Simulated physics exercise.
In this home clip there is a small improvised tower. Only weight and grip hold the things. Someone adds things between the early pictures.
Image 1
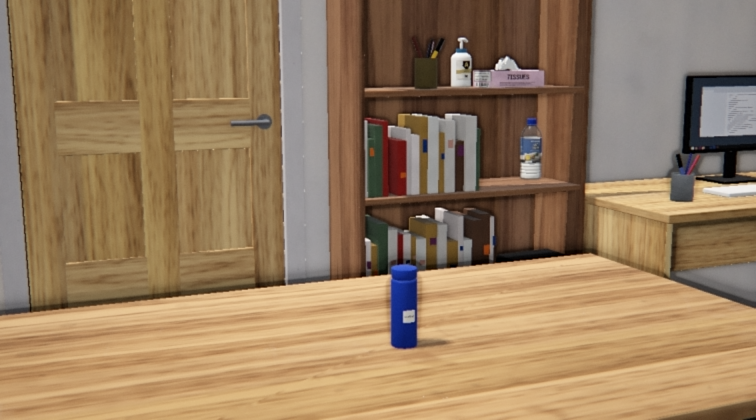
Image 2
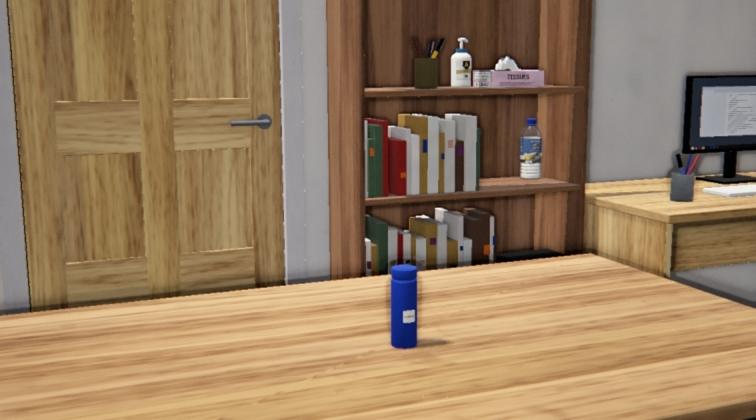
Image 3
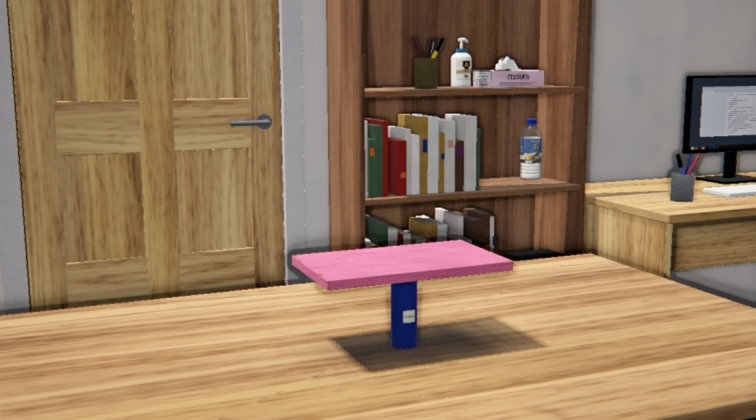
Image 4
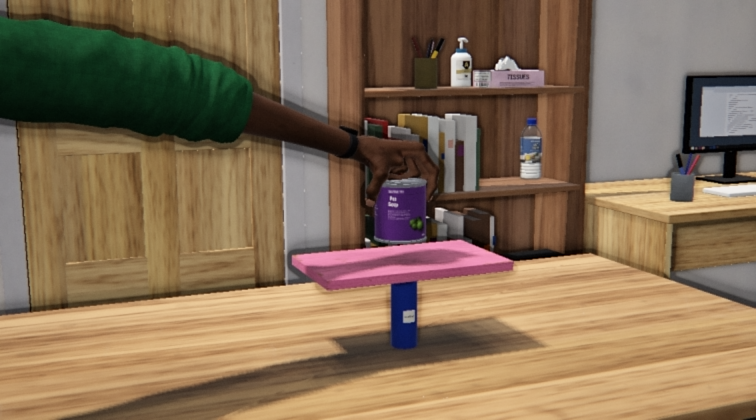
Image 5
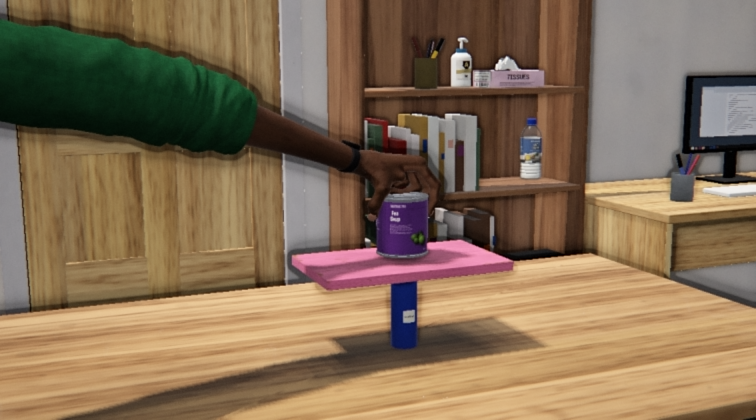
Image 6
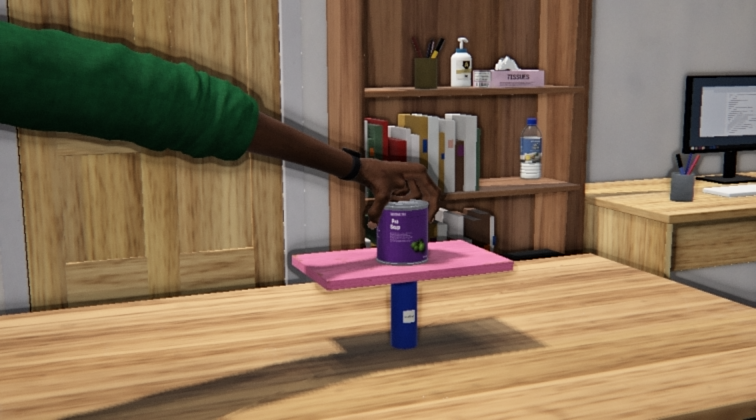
To begin with, a blue bottle stands alone on a wooden table, with a door and bookshelf behind it. A pink board then appears lying flat across its top. Next, a dark-skinned hand in a green sleeve reaches in from the left and lowers a purple tin onto the board, still gripping it.
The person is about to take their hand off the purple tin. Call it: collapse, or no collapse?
No collapse.
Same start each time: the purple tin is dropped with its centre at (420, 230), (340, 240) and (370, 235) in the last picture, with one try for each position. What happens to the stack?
First, it stays up; second, it loses its balance; third, it gives way.
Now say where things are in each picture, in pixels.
The last thing is not in view yet, in the first picture.
The last thing is not in view yet, in the second picture.
The last thing is not in view yet; pink board (401, 263), in the third picture.
On its way; purple tin (400, 210); pink board (401, 263), in the fourth picture.
On its way; purple tin (402, 224); pink board (401, 263), in the fifth picture.
Set down, still held; purple tin (402, 232); pink board (401, 263), in the sixth picture.
Then, 0.50 s later than the last frame, all is still.
Then, 1.30 s later than the last frame, purple tin resting near (402, 233).
When it is over, all 3 as before. End places, in pixels of the last picture, purple tin near (402, 233). The stack holds.
